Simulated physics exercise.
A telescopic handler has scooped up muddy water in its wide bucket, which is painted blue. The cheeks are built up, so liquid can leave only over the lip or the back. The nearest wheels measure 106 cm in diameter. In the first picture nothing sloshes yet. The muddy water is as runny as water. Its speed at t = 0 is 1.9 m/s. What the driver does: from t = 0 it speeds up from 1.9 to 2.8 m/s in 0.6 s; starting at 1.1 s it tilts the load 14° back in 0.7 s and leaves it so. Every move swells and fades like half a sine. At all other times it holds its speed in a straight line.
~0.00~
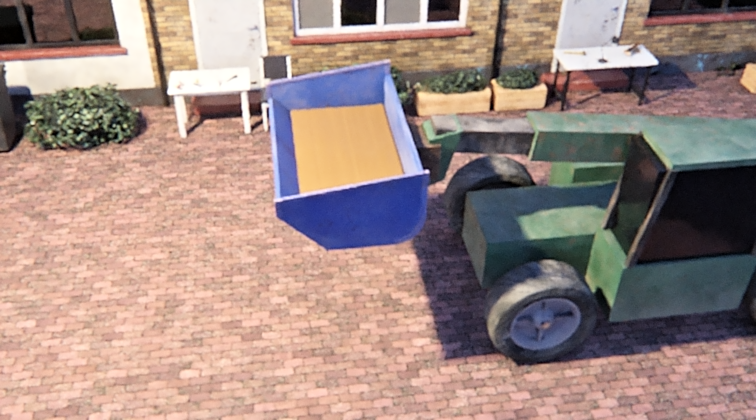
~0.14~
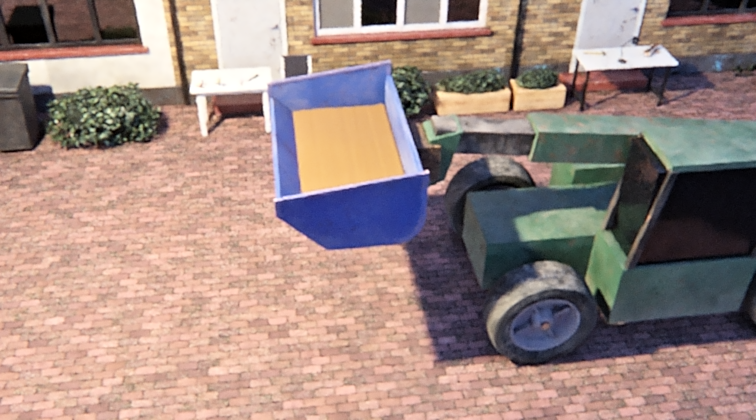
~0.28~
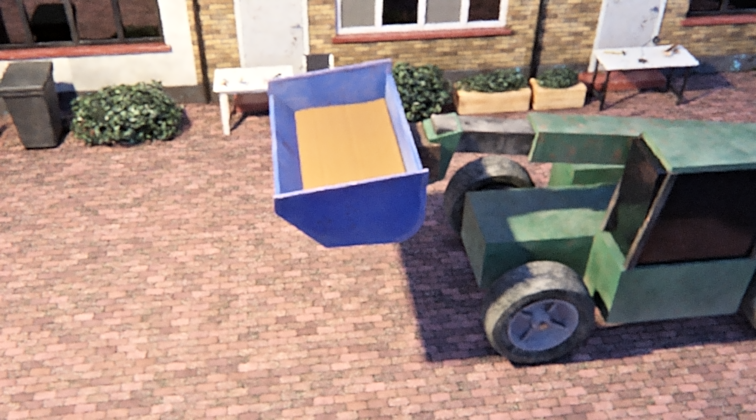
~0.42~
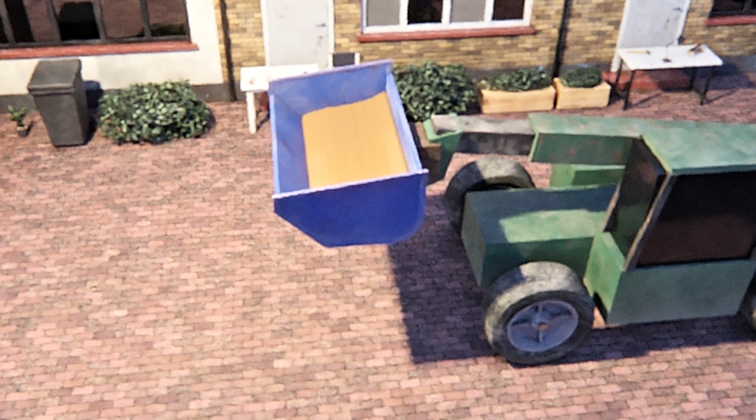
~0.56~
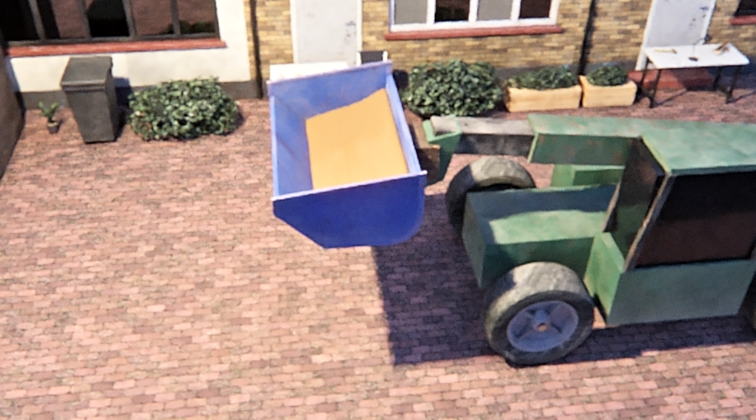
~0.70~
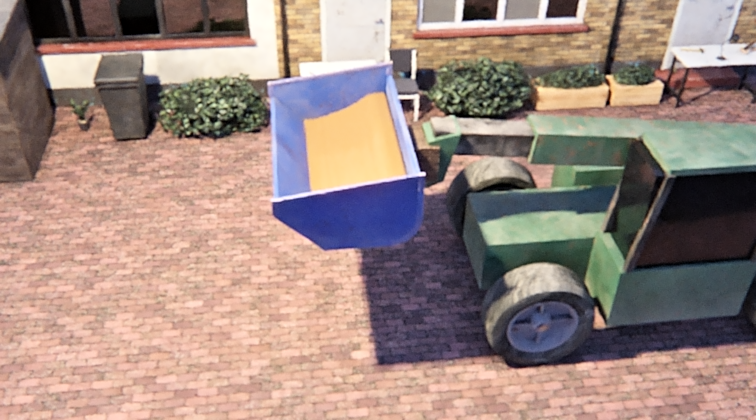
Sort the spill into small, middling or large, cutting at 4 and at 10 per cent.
A middling spill.
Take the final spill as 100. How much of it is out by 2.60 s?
About 70 per cent.
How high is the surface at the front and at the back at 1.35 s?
About 24 cm in front and 12 cm behind.
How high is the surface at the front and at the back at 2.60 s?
Front 18 cm, back 22 cm.
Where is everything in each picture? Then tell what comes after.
The first frame shows it reaches (313, 110) at the front; it reaches (376, 106) at the back; the lip is at (282, 213); the front is on the left.
The second frame shows it reaches (313, 110) at the front; it reaches (376, 106) at the back.
The third frame shows it reaches (313, 109) at the front; it reaches (376, 102) at the back.
The fourth frame shows it reaches (314, 113) at the front; it reaches (377, 96) at the back.
The fifth frame shows it reaches (314, 117) at the front; it reaches (377, 92) at the back.
The sixth frame shows it reaches (315, 119) at the front; it reaches (377, 94) at the back; the lip is at (279, 213).
By 1.35 s the bucket is at 3° back, the surface stands 13 cm at the back and 24 cm at the front; 2 per cent has gone, over the front.
By 2.00 s the bucket is at 14° back, the surface stands 46 cm at the back and 0 cm at the front; 2 per cent has gone, over the front.
By 2.60 s the bucket is at 14° back, the surface stands 23 cm at the back and 18 cm at the front; 5 per cent has gone, over the front and the back.
By 4.68 s 7 per cent has gone, mostly over the front, some over the back, 21 of 321 litres.
